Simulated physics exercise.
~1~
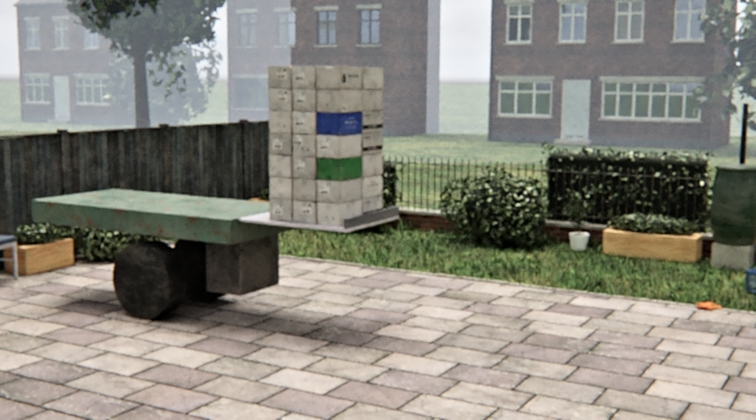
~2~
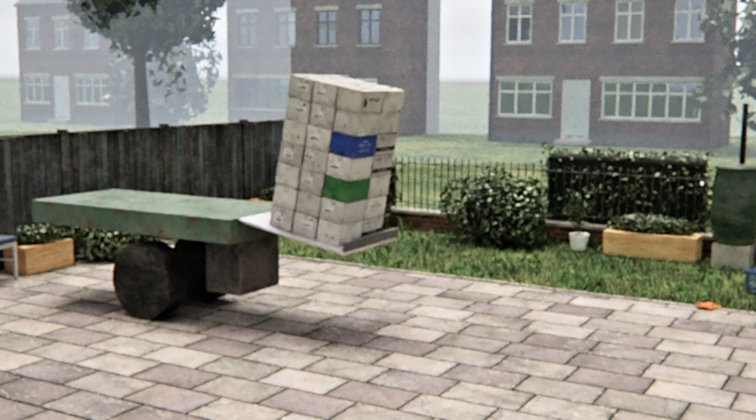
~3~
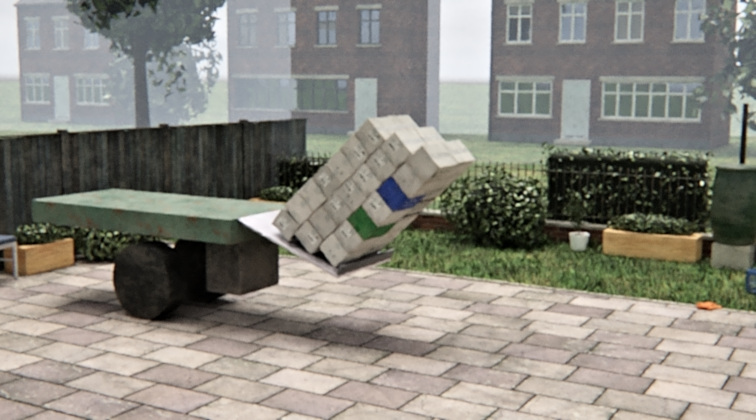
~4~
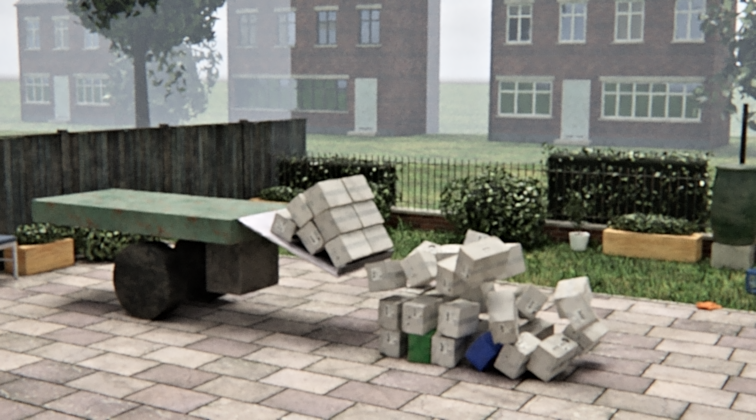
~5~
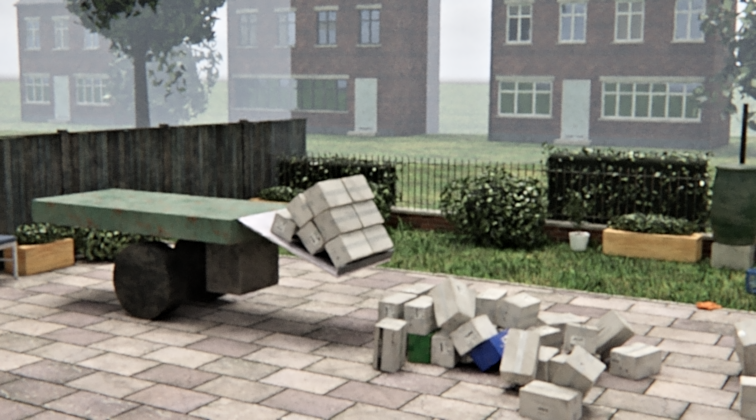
Stack of pale parcels with one blue and one green tipping off a sinking flap, most scattering across paving, some staying aboard.
